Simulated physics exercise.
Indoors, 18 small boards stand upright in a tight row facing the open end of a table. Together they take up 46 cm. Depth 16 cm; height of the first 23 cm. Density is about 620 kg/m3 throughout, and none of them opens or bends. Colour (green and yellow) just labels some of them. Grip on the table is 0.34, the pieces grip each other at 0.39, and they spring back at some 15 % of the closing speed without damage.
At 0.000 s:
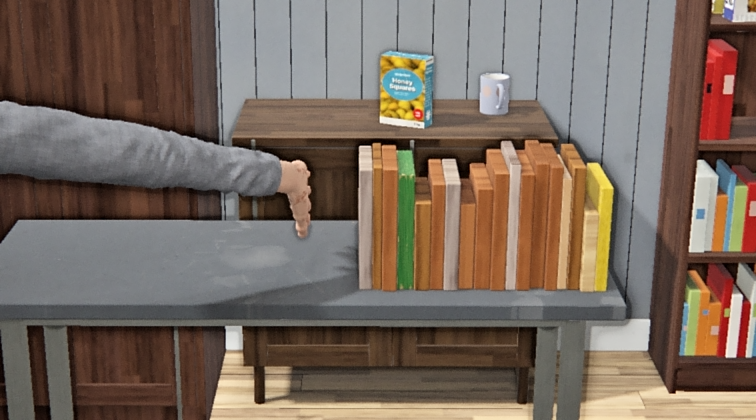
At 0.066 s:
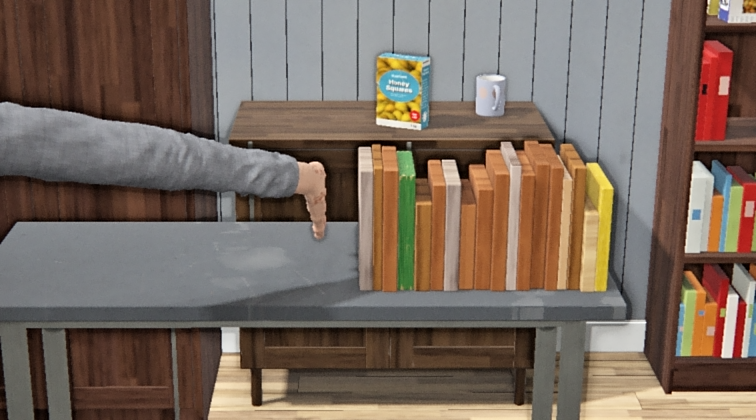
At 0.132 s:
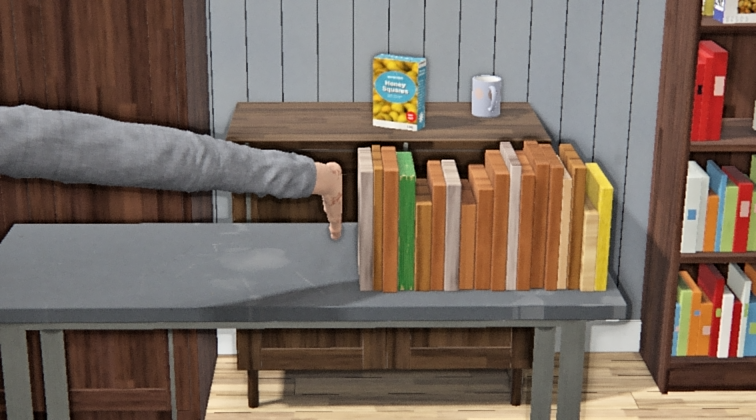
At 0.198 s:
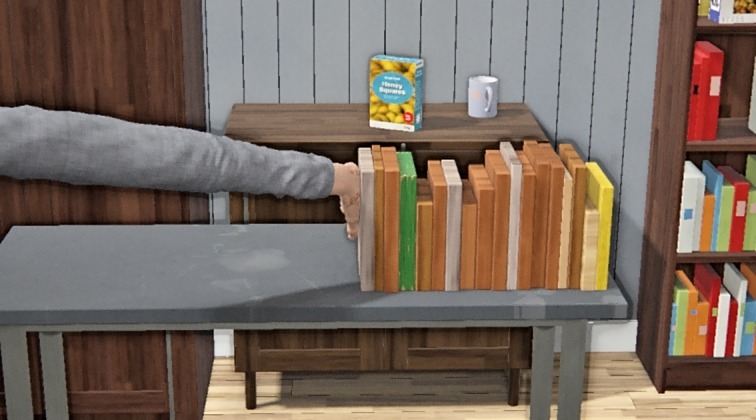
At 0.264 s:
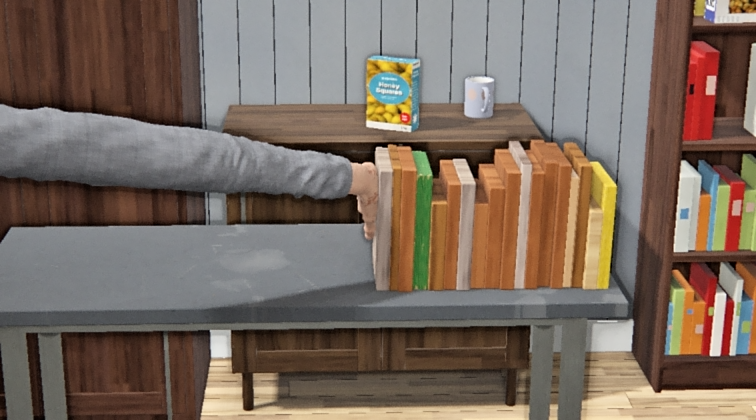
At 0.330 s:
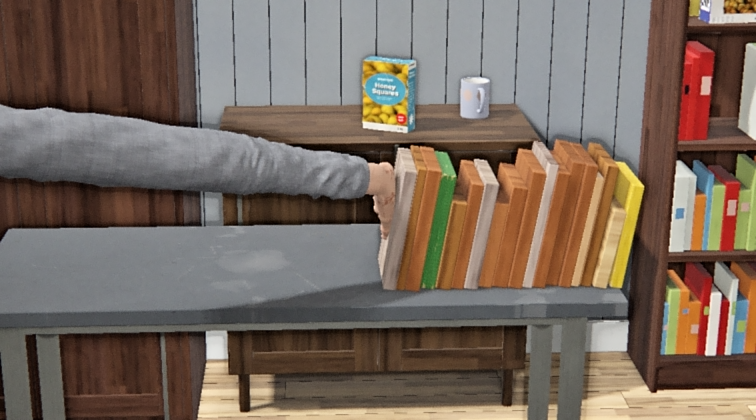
An arm in a grey sleeve reaches in from the left over a grey table, seen from the front and slightly above, in a room with a cabinet and bookshelf behind. A tightly packed row of upright orange-brown, pale, green and yellow boards stands at the table's right side. The hand moves right and pushes the row, shifting and tilting boards rightward, while the camera drifts slightly.
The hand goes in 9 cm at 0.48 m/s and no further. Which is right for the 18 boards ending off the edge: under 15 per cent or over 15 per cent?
The part is over 15 per cent.
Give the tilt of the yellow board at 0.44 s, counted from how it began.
Roughly 30°.
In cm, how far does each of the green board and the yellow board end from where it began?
About: Green 10, yellow 90.
After 0.44 s, none of the 18 boards off the edge, 18 disturbed; yellow board leaning 33°; green board leaning 27°.
After 0.66 s, 3 of the 18 boards off the edge; yellow board on its side; green board leaning 45°.
After 0.96 s, 6 of the 18 boards off the edge; yellow board on its side; green board leaning 49°.
By the end (1.5 s), 6 of the 18 boards off the edge; yellow board on its side; green board leaning 51°. That is 33 per cent. As the last picture would show them, middles, green board near (438, 234).
